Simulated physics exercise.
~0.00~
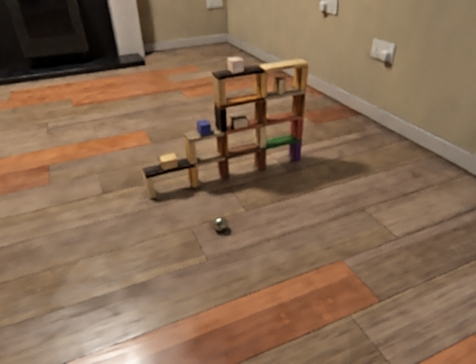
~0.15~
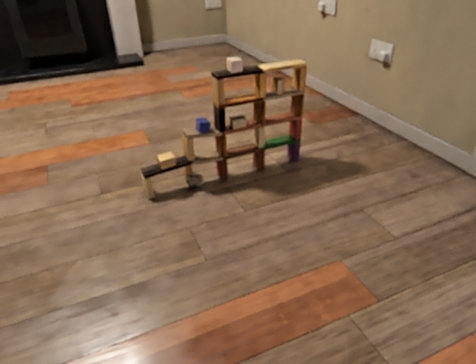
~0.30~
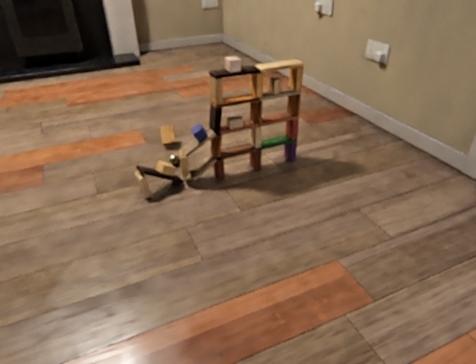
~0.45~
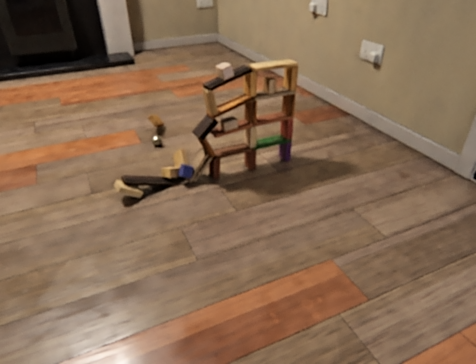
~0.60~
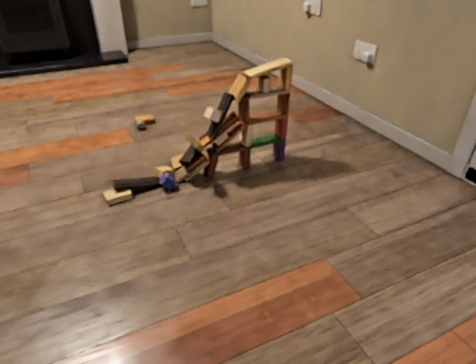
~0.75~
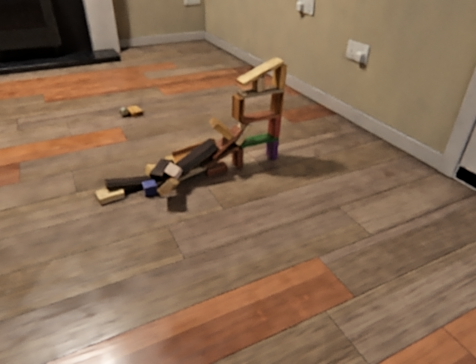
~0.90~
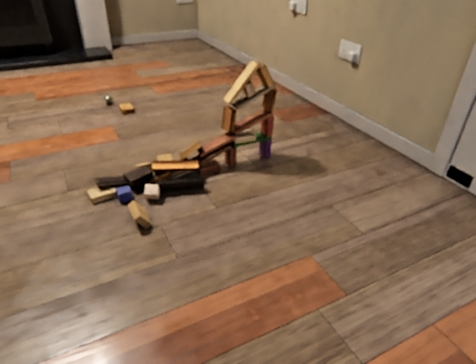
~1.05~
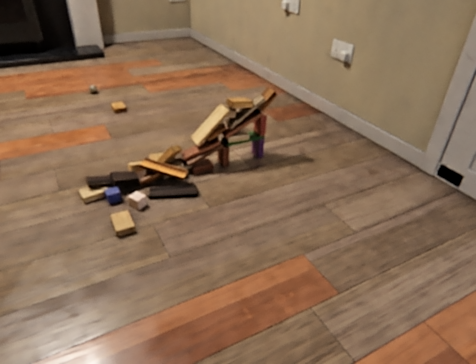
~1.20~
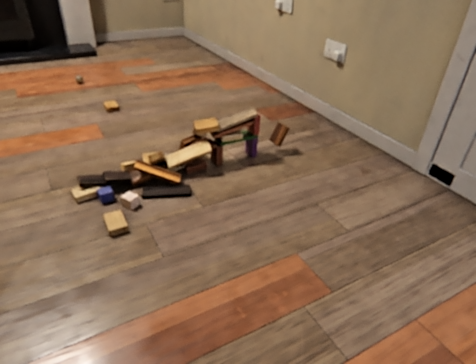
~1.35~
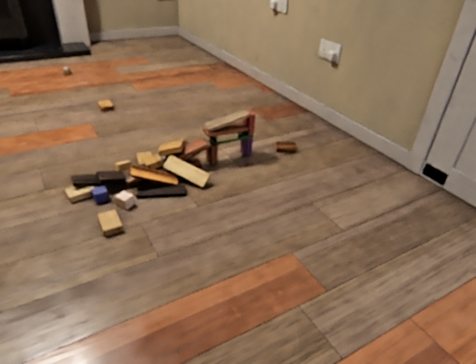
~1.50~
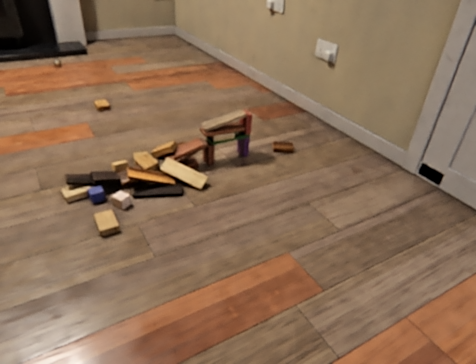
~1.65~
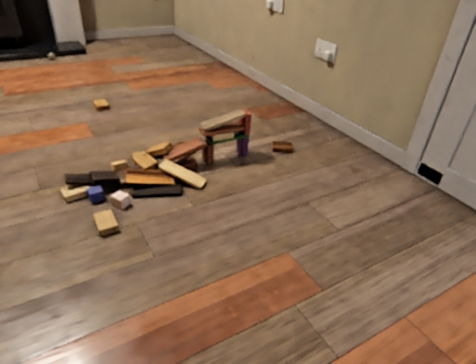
A room with grey-brown floorboards, broken by orange ones, is seen from above at an angle, with beige walls behind. A stepped tower of wooden blocks and planks stands near the middle, with a blue block on its lower left side, a green plank low on the right and a purple post beneath it. A small steel ball rolls away from the viewer into the low left end, knocking it apart. The tower's left side tips and slides down leftward, then the upper right follows. The ball rolls off toward the back left, leaving a scattered heap beside the purple post, still upright.
